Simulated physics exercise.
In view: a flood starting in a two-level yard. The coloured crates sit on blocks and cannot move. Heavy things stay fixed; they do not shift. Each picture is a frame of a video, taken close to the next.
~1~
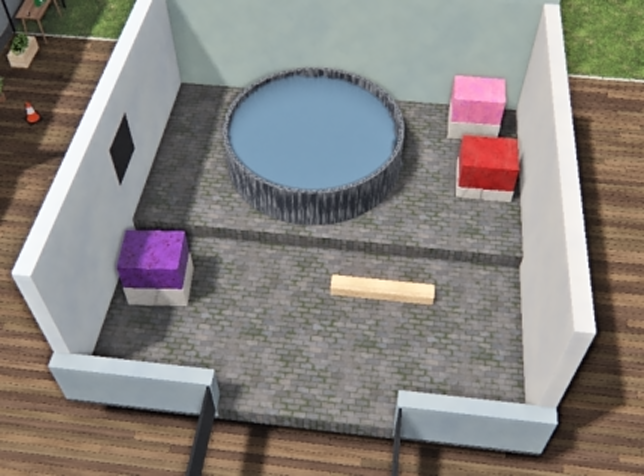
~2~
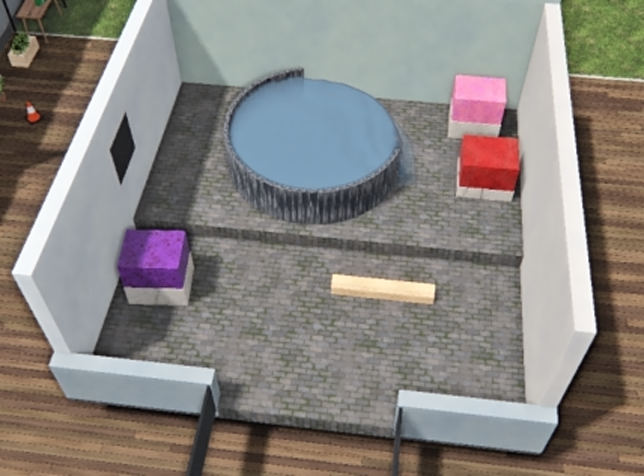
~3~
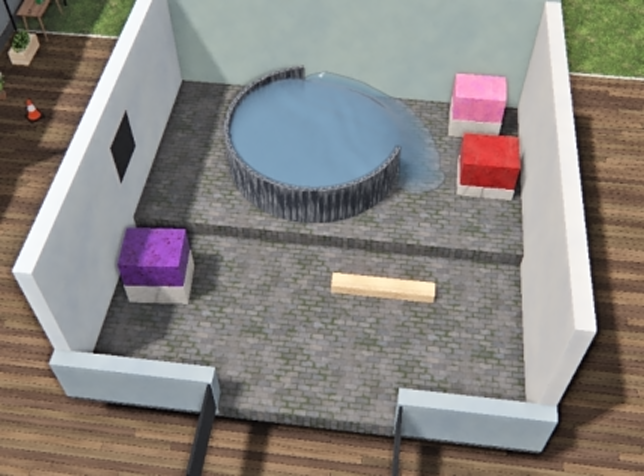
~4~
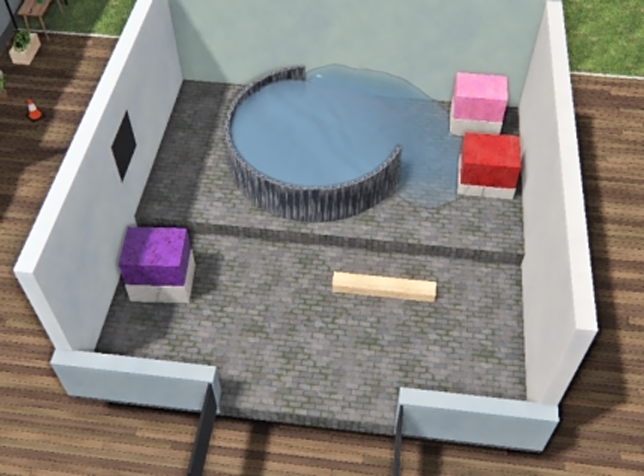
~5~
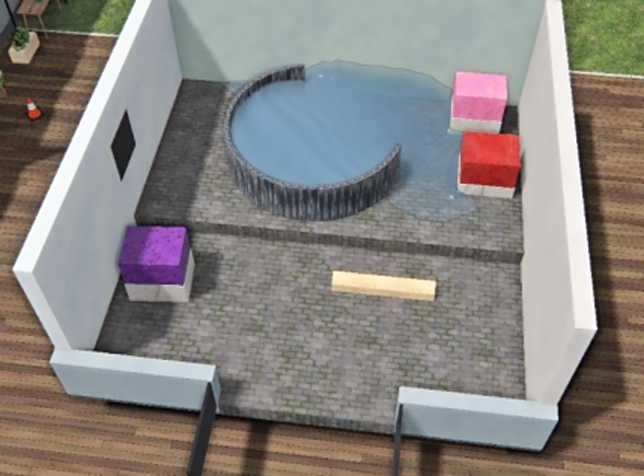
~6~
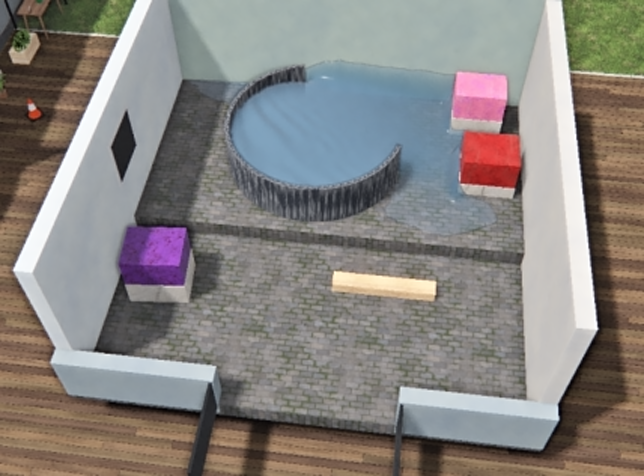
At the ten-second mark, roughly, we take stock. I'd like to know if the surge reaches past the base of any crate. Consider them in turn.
Here is how it goes: The purple crate is not reached; the red crate is reached; the pink crate is reached.
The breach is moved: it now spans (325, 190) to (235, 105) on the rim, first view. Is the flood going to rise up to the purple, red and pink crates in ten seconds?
Result: Purple crate gets overtopped, red crate is left untouched, pink crate is left untouched.
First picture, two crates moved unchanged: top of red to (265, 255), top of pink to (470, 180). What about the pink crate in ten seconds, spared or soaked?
Outcome: Pink crate is flooded.
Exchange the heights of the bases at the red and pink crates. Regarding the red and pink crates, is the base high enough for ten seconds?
Briefly, the red crate is inundated and the pink crate is inundated.
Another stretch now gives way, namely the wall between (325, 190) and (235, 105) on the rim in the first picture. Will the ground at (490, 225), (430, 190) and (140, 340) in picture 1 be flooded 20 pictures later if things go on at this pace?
Place one: Spared by the leak. Place two: Spared by the leak. Place three: Reached by the flood.
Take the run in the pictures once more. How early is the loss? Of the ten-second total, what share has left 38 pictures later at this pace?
Log: Around 30 %, estimated.
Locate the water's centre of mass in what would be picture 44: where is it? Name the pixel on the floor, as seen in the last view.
Centre of the water: Near (338, 195).
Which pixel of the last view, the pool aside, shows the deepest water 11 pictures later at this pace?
It should be roughly at (465, 161).
A moment on, water covers 30 % of the floor; the purple crate not reached, the red crate water round its plinth, the pink crate water round its plinth.
Next, water covers 45 % of the floor; the purple crate not reached, the red crate water round its plinth, the pink crate water round its plinth.
Then, water covers 75 % of the floor; the purple crate water round its plinth, the red crate water round its plinth, the pink crate water round its plinth.
Later, water covers 95 % of the floor; the purple crate water round its plinth, the red crate water round its plinth, the pink crate water round its plinth.
In the end, water covers 95 % of the floor; the purple crate stayed above the water, the red crate was topped, the pink crate was topped.
